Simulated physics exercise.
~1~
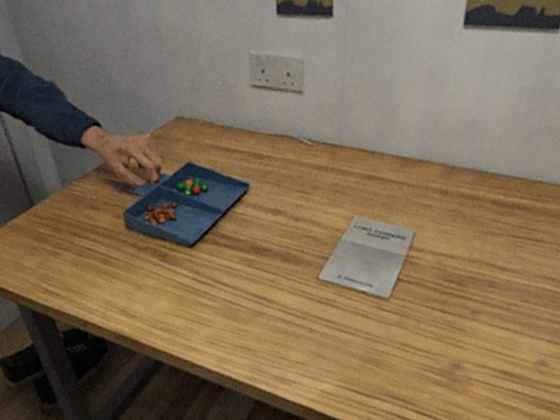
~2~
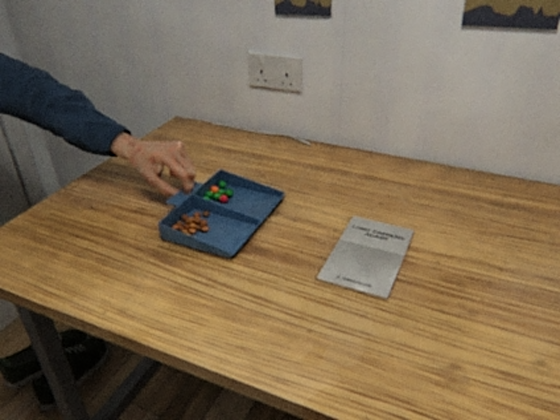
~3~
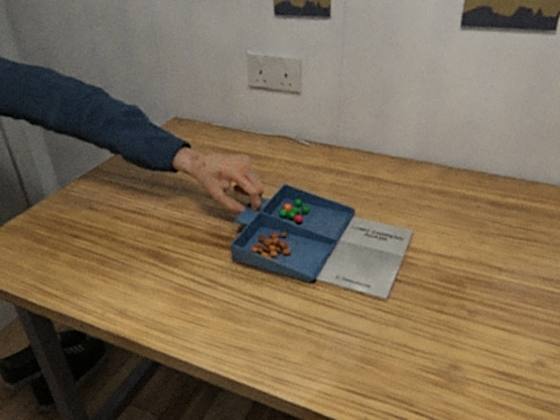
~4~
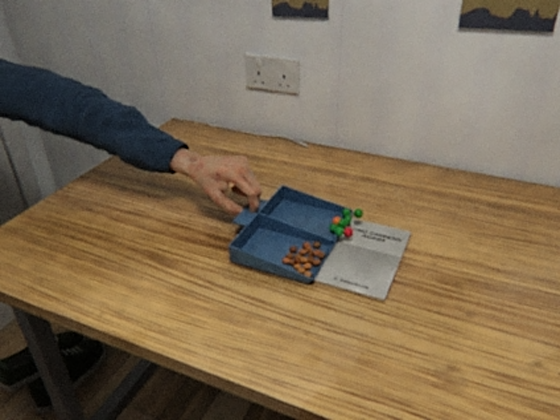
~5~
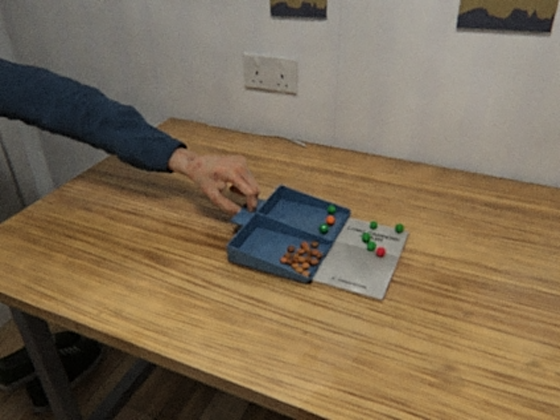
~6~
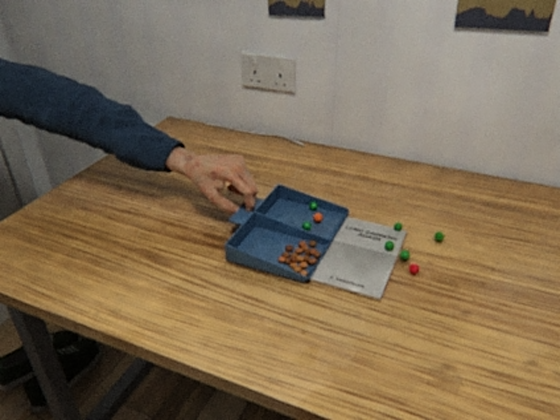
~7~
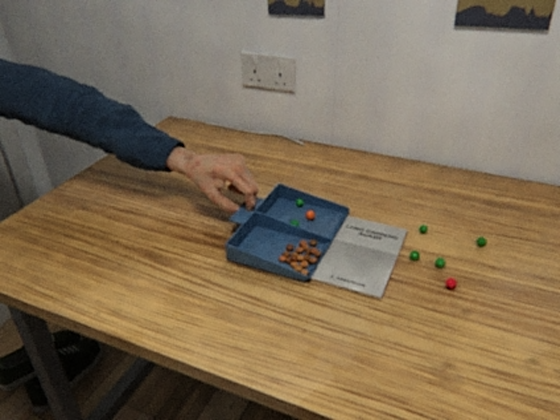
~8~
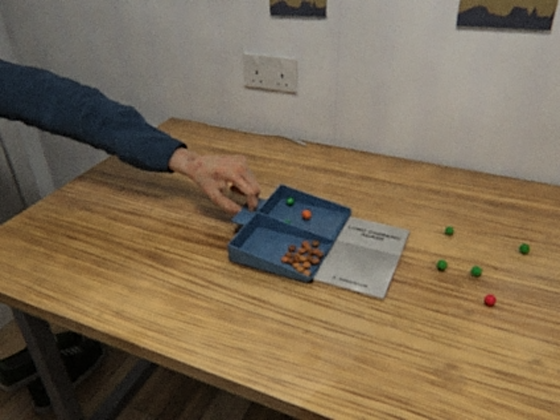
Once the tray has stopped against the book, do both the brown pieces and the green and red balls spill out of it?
No, only some of the green and red balls from the back section go over the low edge and roll away to the right. The brown pieces slide towards the right side of the front section but stay inside it.
